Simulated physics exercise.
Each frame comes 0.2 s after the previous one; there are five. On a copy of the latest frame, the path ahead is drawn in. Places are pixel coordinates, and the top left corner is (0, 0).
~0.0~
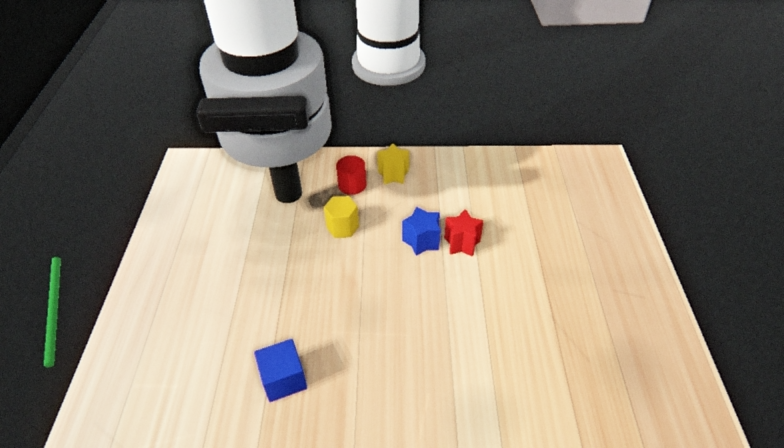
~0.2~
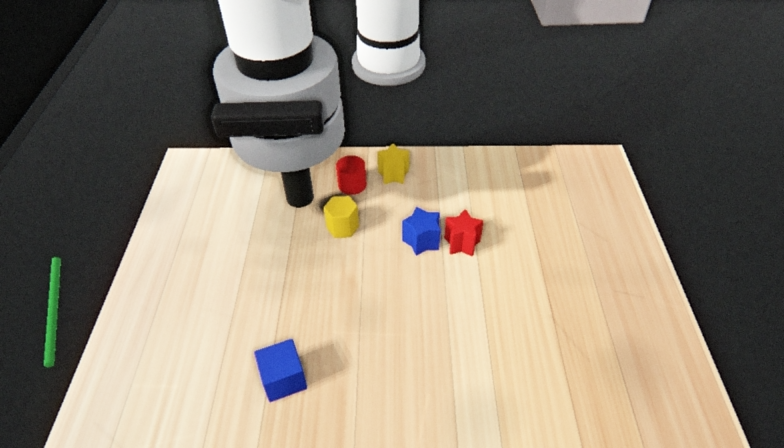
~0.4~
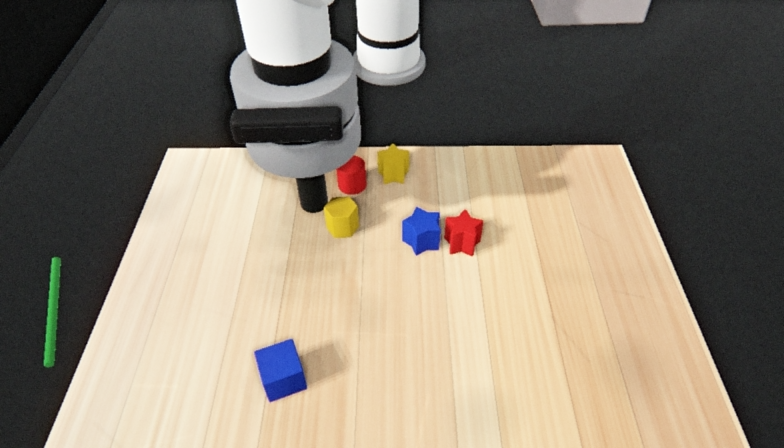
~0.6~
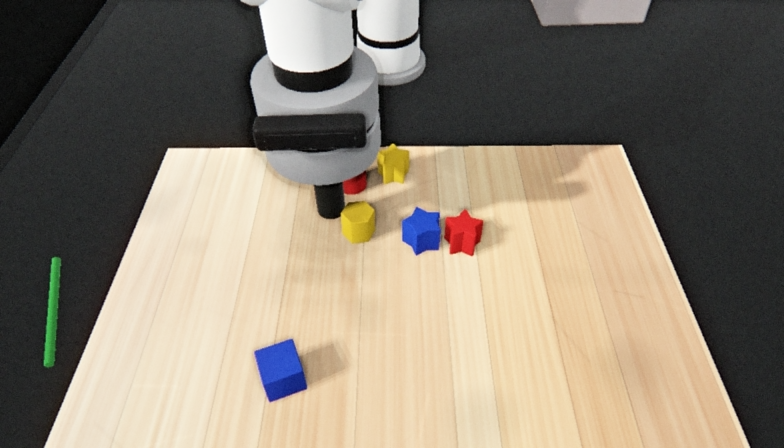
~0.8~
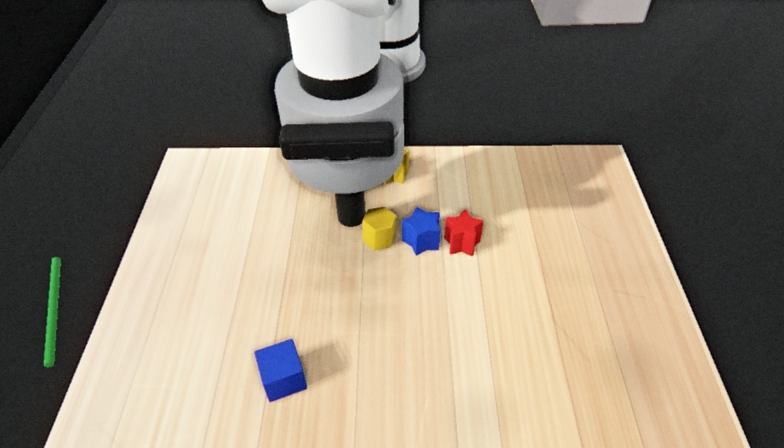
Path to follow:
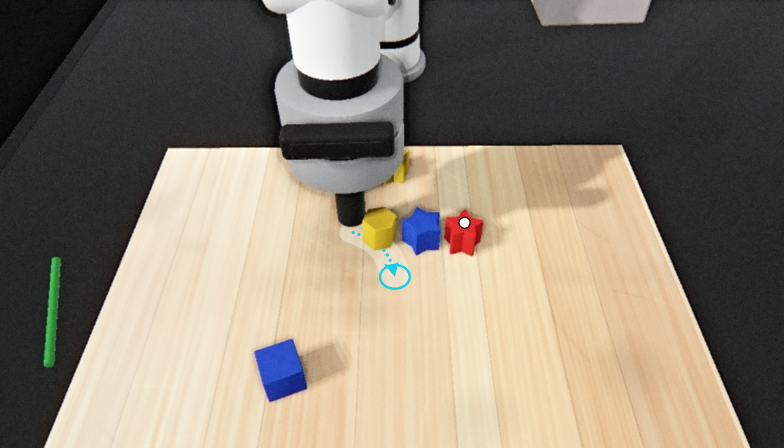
A robot arm moves right and pushes the yellow hexagon toward the blue star-shaped block.
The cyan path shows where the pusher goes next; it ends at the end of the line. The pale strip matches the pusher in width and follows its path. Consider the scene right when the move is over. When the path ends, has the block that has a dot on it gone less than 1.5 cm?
Going by the path, yes.
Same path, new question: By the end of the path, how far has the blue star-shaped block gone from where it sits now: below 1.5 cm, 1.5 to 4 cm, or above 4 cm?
By the end of the path, it will have gone between 1.5 and 4 cm.
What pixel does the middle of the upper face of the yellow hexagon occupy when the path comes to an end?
By then it is at (427, 256).
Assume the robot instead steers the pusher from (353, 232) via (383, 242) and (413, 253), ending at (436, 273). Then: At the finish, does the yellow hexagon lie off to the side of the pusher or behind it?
No
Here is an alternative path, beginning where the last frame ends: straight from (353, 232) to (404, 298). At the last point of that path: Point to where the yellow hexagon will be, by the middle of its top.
My best guess is (408, 235).
Path on the board, from (353, 232) through (374, 242) and (389, 257) to (395, 277); the dot is on the red star-shaped block.
On the path given first. Halfway along, pusher (382, 234); yellow hexagon (410, 236), turned 15° clockwise; blue star-shaped block (442, 228), turned 45° anticlockwise; red star-shaped block (474, 222).
At the end, pusher (395, 262); red circular block in place; yellow hexagon (427, 256), turned 25° anticlockwise; blue star-shaped block (447, 234), turned 80° anticlockwise; red star-shaped block (474, 221).
